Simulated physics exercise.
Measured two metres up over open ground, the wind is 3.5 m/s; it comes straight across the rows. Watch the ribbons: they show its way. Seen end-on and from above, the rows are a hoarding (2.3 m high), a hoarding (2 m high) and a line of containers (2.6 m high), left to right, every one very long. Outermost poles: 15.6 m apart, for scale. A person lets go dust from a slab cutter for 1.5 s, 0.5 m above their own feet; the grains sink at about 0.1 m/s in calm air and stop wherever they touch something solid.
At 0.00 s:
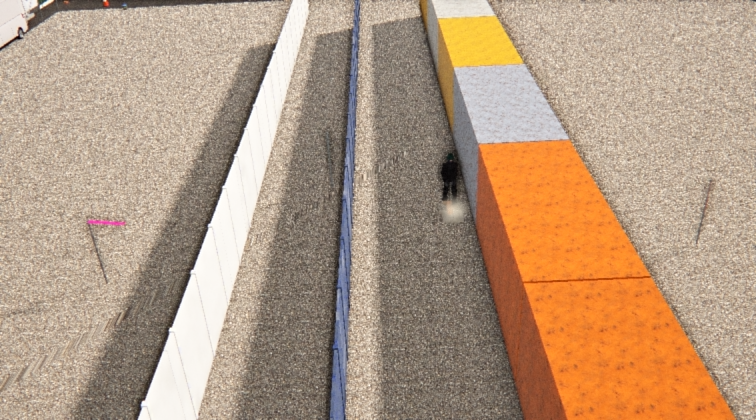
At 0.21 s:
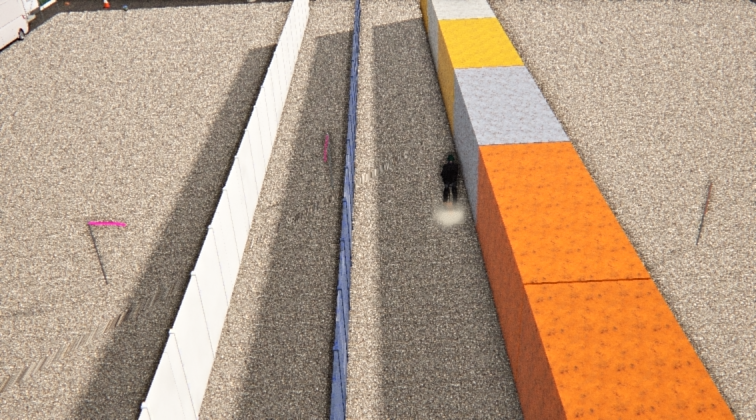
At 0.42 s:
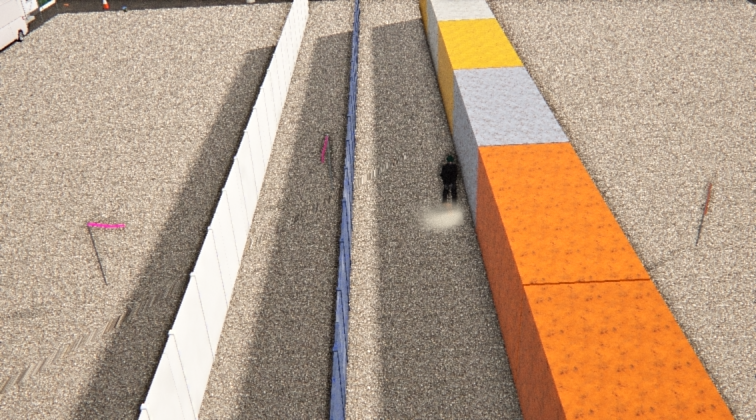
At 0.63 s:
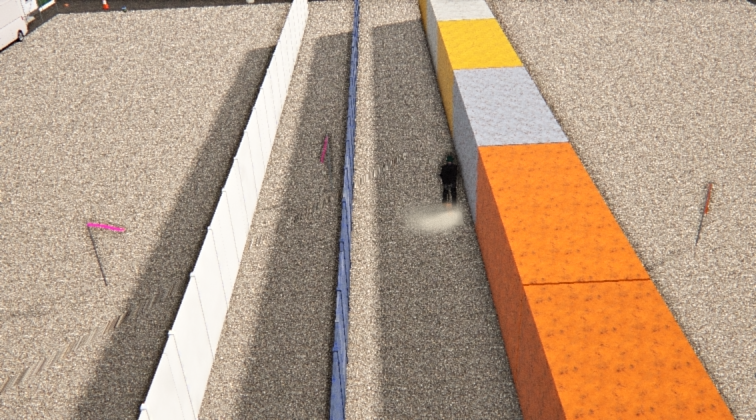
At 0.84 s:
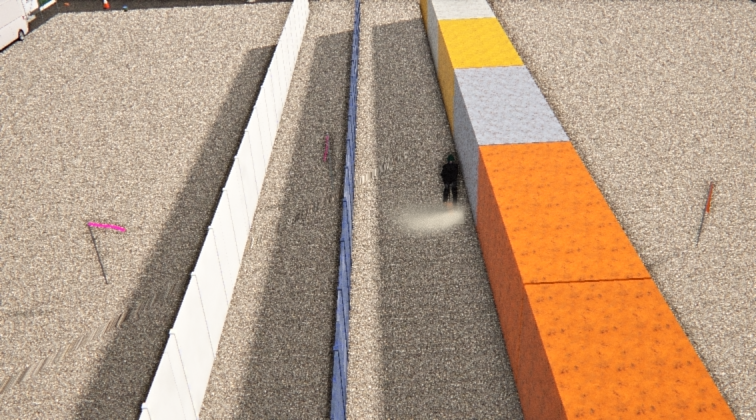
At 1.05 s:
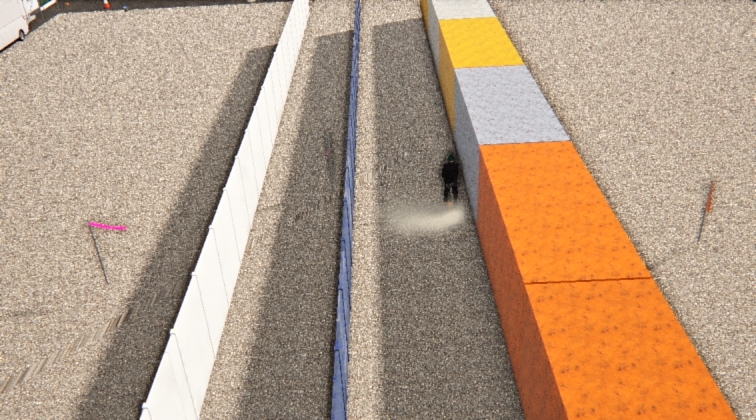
We see a dark figure standing beside a line of orange, grey and yellow containers, right of a white and a blue barrier, as pale dust near the ground spreads leftward while a pink ribbon at far left streams right.
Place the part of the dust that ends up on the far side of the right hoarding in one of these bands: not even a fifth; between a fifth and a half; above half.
It is under a fifth.
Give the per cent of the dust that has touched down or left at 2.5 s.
Roughly 25 in a hundred.
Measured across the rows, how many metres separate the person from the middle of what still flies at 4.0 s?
I'd put it near 2.5 metres.
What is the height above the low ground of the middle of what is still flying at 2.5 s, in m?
0.6 m.
After 2.5 s, 75 % is in the air or yet to come; 0 % is beyond the right hoarding; the middle of what still flies is 0.7 m above the low ground, near (375, 207).
After 4.0 s, 64 % is in the air or yet to come; 8 % is beyond the right hoarding; the middle of what still flies is 2.3 m above the low ground, near (362, 156).
After 8.0 s, 49 % is in the air or yet to come; 12 % is beyond the right hoarding; the middle of what still flies is 2.1 m above the low ground, near (407, 160).
After 20.0 s, 19 % is in the air or yet to come; 10 % is beyond the right hoarding.
After 45.0 s, 2 % is in the air or yet to come; 9 % is beyond the right hoarding.
